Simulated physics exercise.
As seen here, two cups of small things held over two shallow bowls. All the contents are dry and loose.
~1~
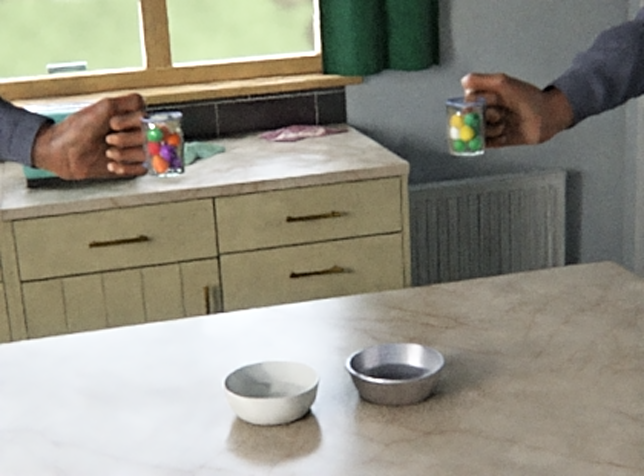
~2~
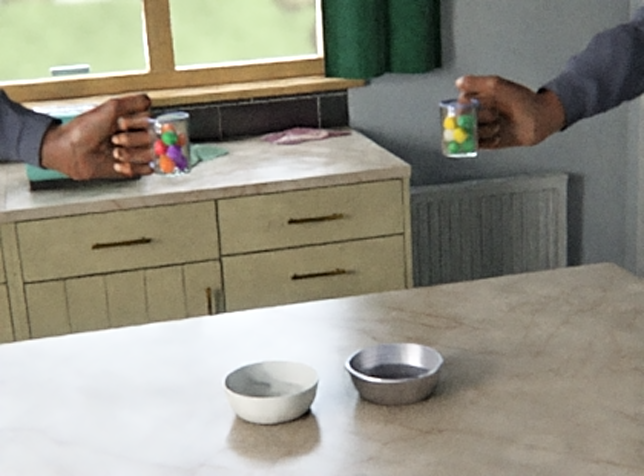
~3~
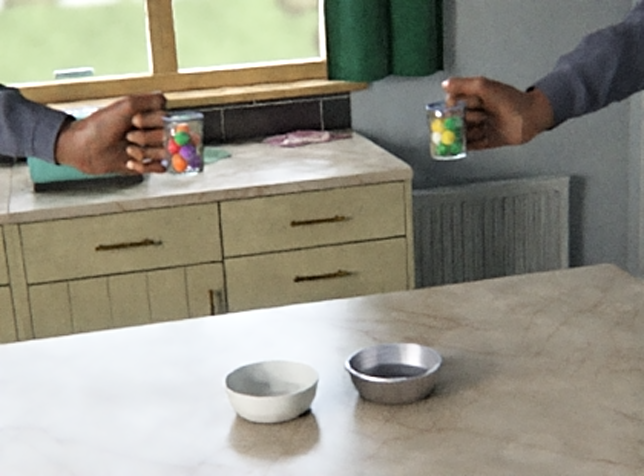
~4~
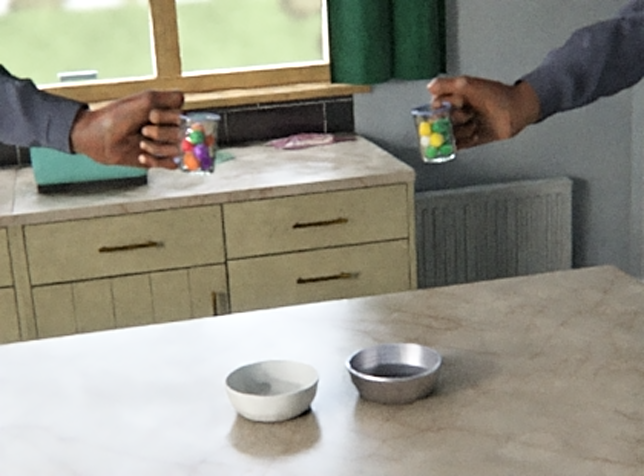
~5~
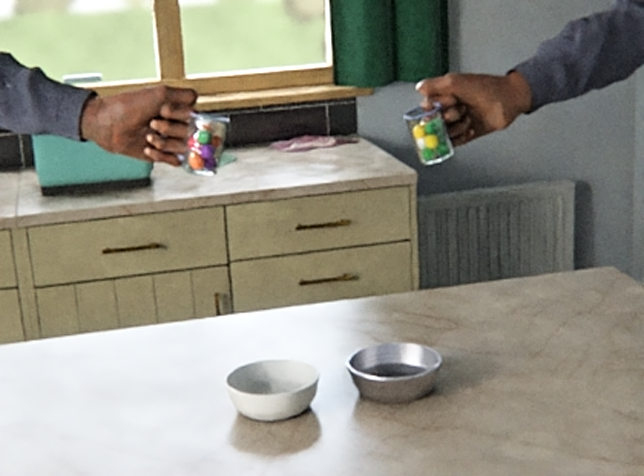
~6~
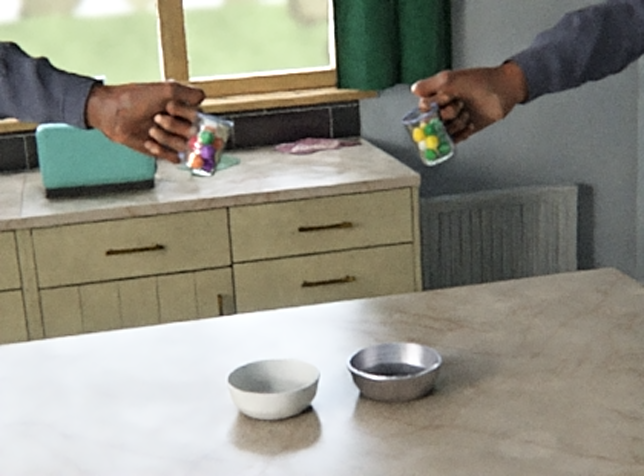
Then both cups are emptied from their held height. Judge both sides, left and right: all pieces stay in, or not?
Left dish - not all stay in; right dish - not all stay in.
Then, 0.54 s later than the last frame, left, every one still in the cup; right, every one still in the cup.
Then, 1.02 s later than the last frame, left, roughly two thirds still in the cup, roughly a third in the air; right, roughly two thirds still in the cup, roughly a third in the air.
Then, 1.43 s later than the last frame, left, roughly half in the dish, about a tenth outside the dish, roughly a third in the air; right, roughly a third in the dish, roughly a third outside the dish, roughly a third in the air.
When it is over, left, roughly half in the dish, roughly half outside the dish; right, roughly a third in the dish, roughly two thirds outside the dish.
